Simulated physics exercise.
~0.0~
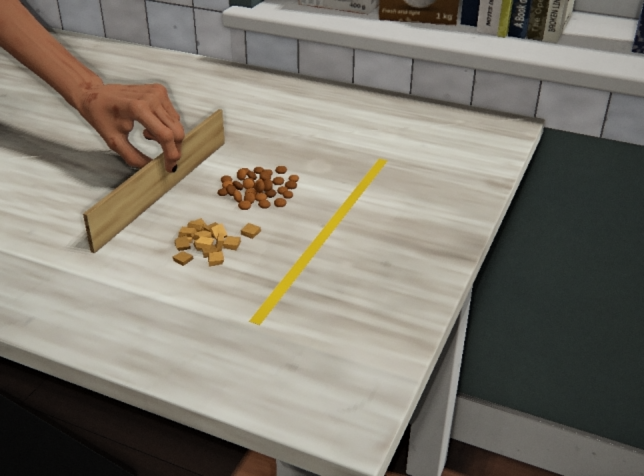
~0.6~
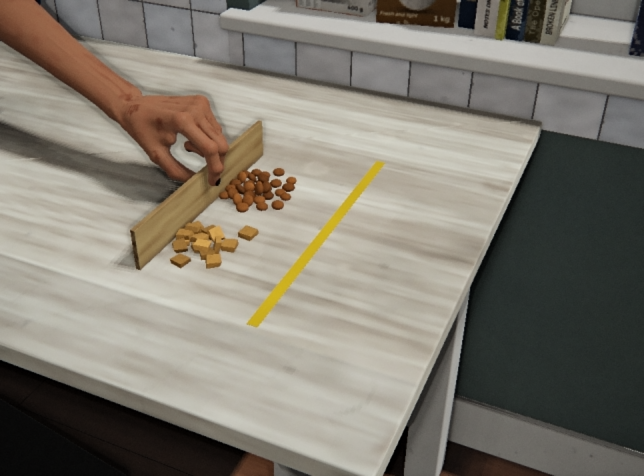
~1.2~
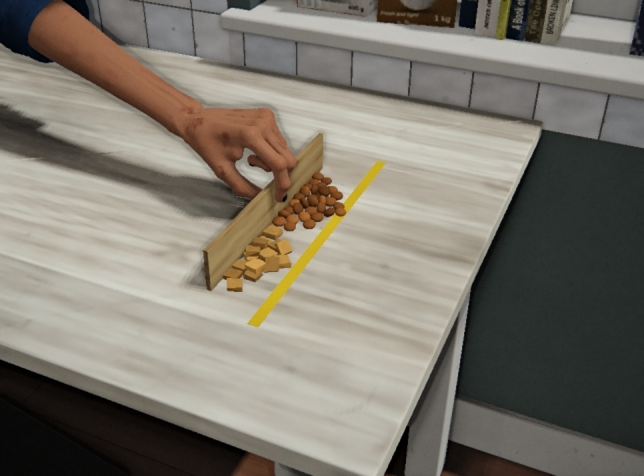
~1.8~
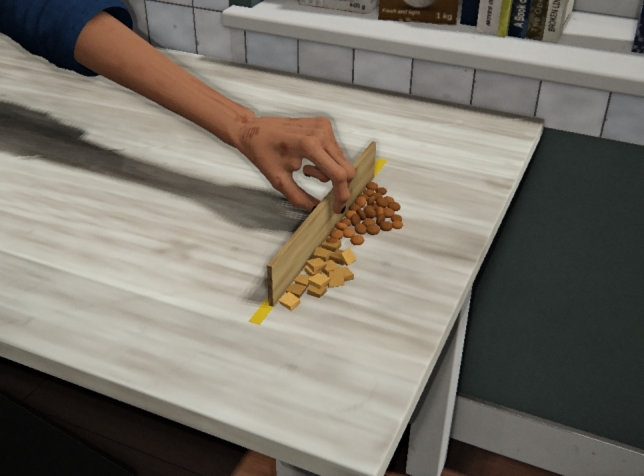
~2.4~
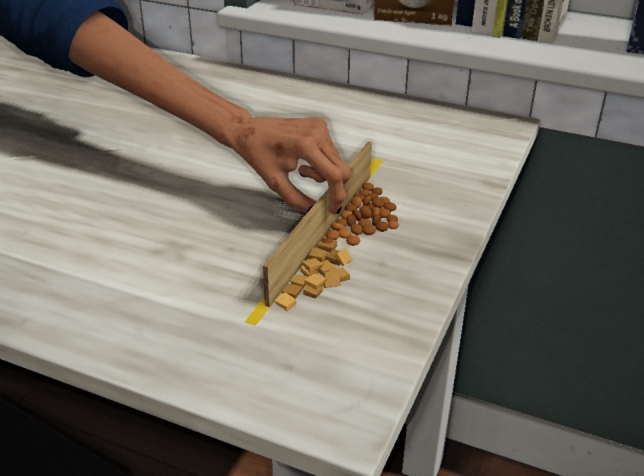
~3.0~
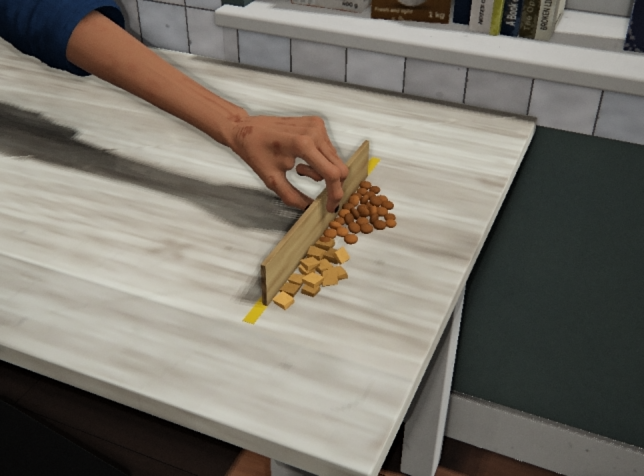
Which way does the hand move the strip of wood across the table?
The hand moves the strip of wood to the right, toward the yellow tape.
